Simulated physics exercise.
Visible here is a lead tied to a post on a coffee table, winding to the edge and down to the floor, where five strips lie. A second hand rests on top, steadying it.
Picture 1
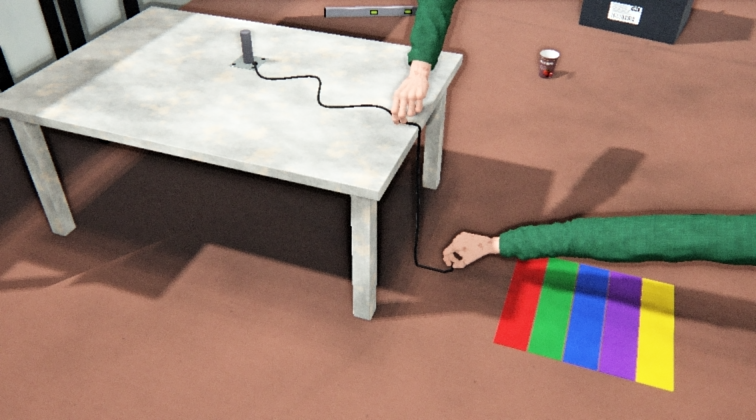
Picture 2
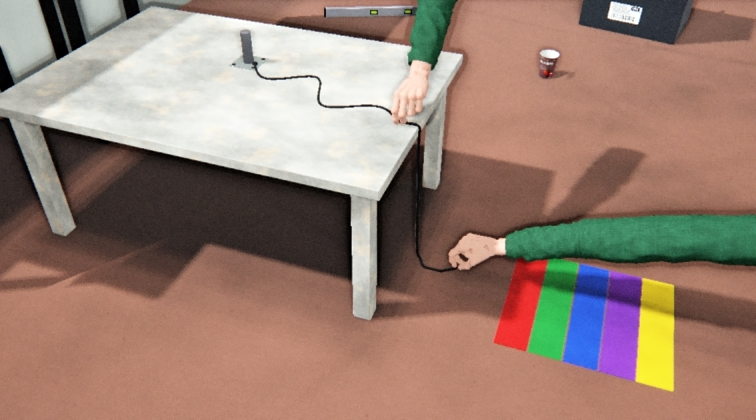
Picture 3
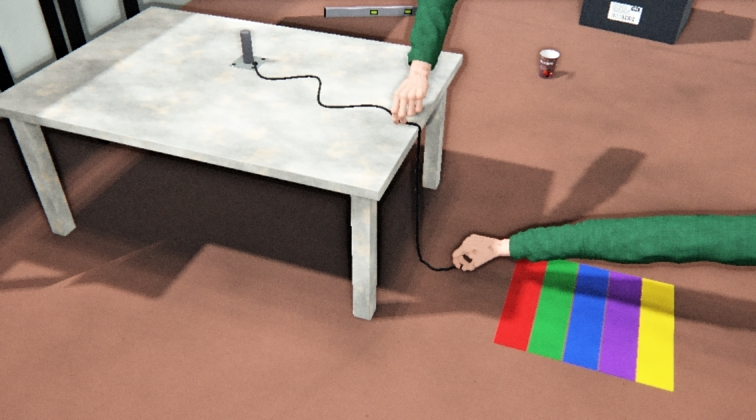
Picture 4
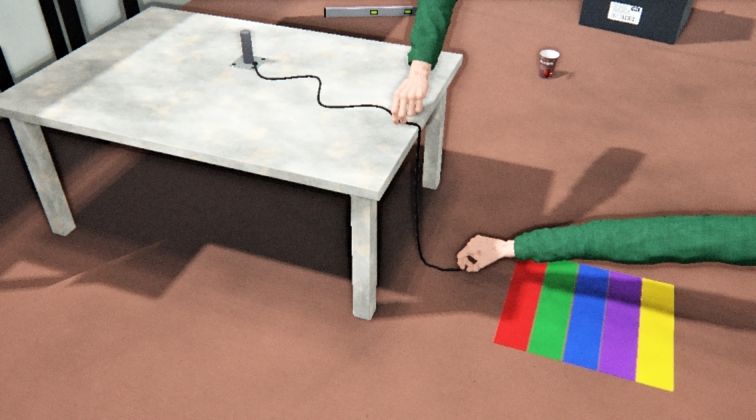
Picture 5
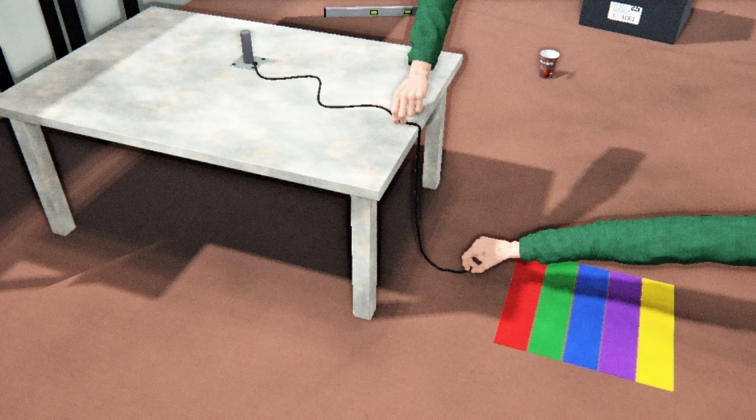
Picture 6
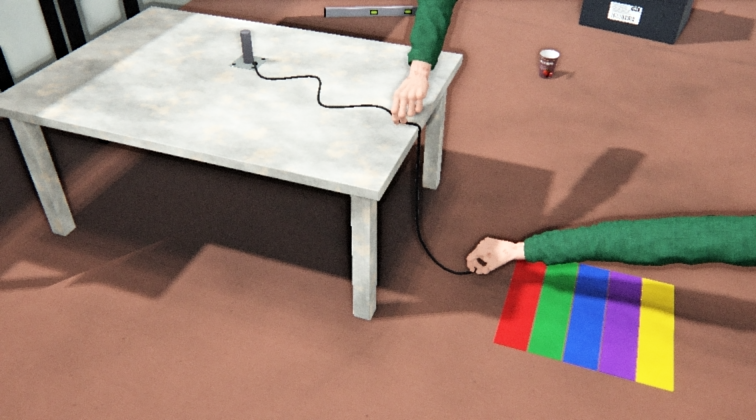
A hand near the floor slowly drew the end of a dark cord slightly right, toward five coloured strips, while another hand stayed at the table's edge, where the cord wound from a post.
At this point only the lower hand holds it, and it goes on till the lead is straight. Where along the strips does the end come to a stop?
Above the purple strip.
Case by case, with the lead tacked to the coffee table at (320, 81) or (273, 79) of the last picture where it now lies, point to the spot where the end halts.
Try by try, around (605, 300) and (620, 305).
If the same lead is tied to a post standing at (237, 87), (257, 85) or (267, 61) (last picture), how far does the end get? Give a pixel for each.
First try about (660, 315), second about (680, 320), third about (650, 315).
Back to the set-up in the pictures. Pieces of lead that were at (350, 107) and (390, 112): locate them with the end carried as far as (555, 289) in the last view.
The first lands at (398, 112), while the second lands at (422, 138).
Soon after, end near (555, 289); over green.
After that, end near (601, 301); over blue.
At the stop, end near (631, 308); over purple. It halts on the purple strip.
